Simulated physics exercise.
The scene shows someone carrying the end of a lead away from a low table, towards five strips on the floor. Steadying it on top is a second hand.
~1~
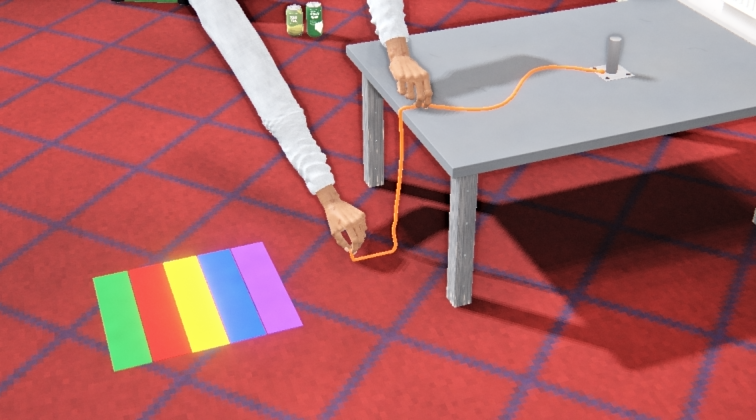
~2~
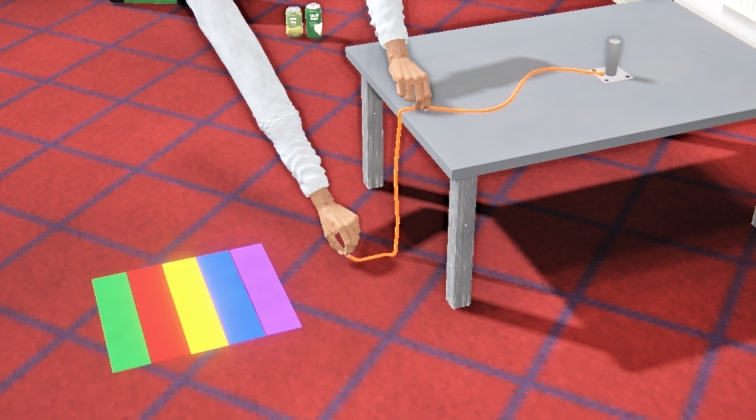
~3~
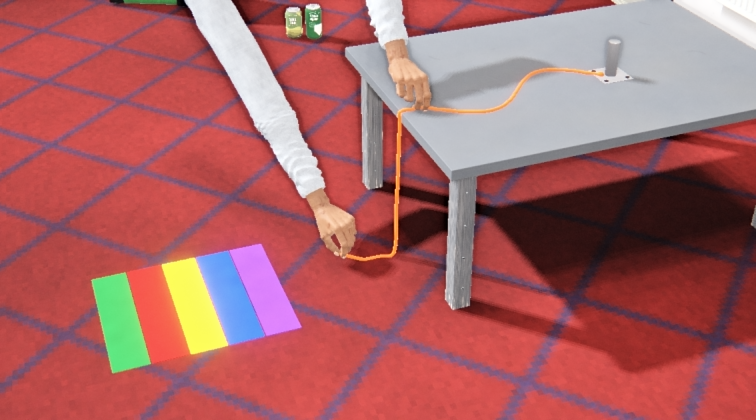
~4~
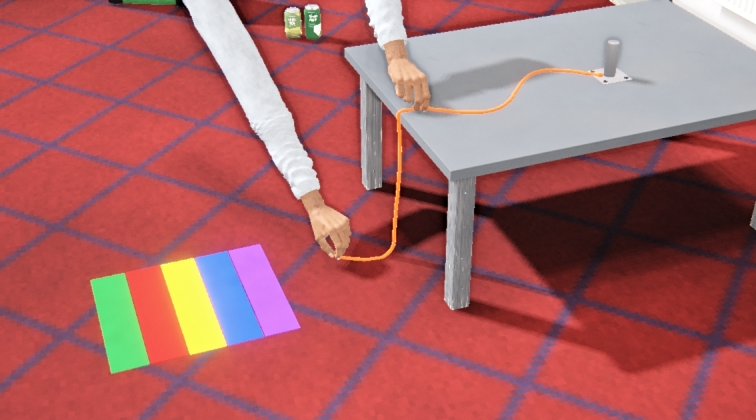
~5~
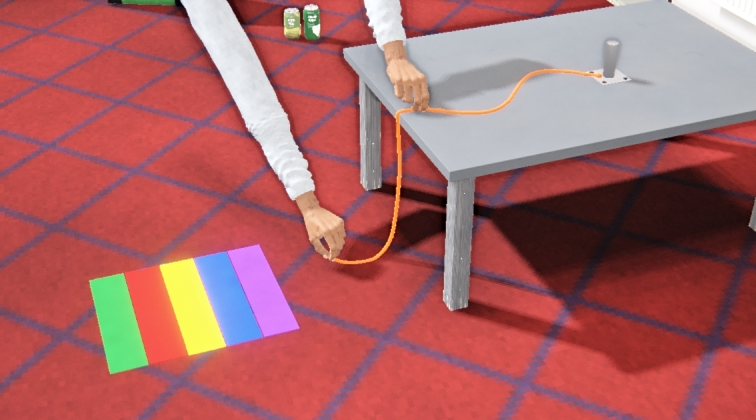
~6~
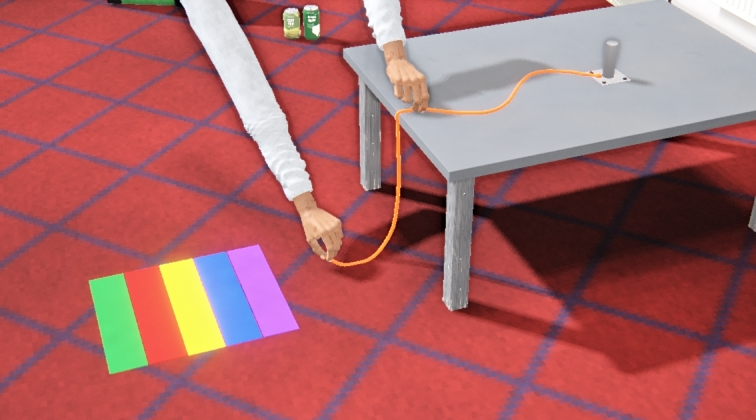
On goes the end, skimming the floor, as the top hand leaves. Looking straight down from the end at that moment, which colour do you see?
You see yellow.
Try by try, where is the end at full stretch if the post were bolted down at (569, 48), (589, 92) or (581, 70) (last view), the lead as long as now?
Try by try: (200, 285), (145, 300) and (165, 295).
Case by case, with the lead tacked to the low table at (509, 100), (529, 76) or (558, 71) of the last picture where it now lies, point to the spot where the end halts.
Approximately (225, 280), (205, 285) and (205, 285), respectively.
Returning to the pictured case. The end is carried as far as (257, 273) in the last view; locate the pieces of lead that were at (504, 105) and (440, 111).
The first at (465, 102), the second at (401, 117).
Soon after, end near (257, 273); over purple.
After that, end near (213, 283); over blue.
At the stop, end near (188, 288); over yellow. It halts on the yellow strip.
